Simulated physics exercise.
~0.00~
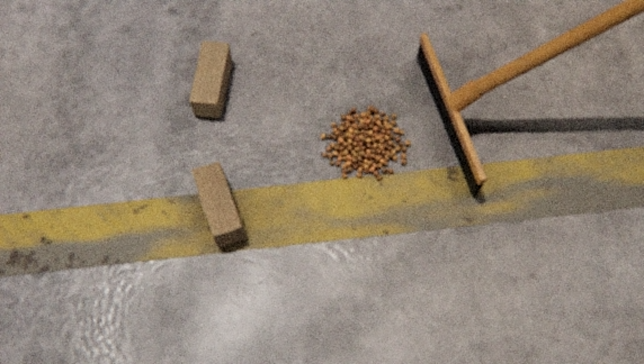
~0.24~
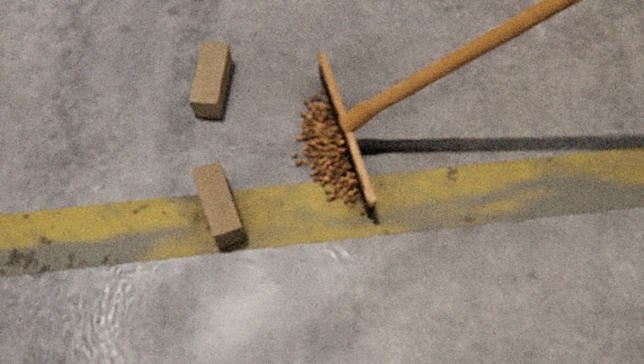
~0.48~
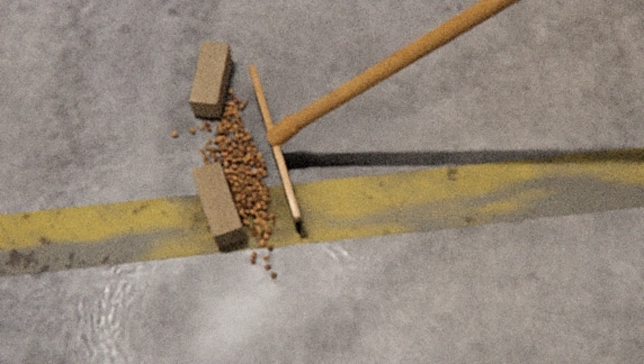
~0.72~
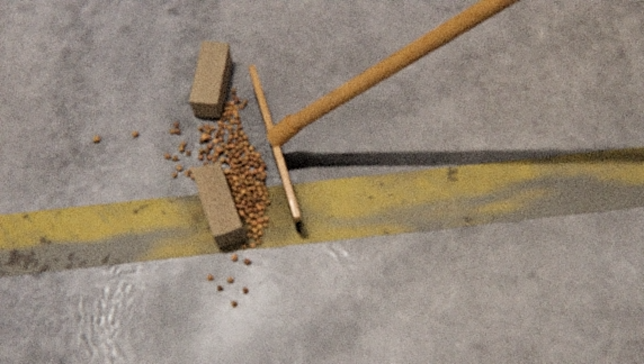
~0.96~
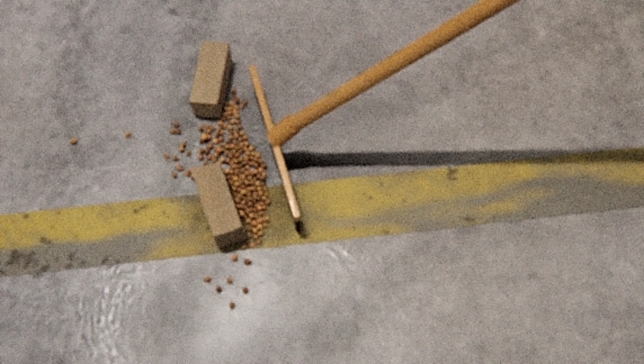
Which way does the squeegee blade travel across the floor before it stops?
The blade travels to the left, pushing the small round pieces toward the two blocks.
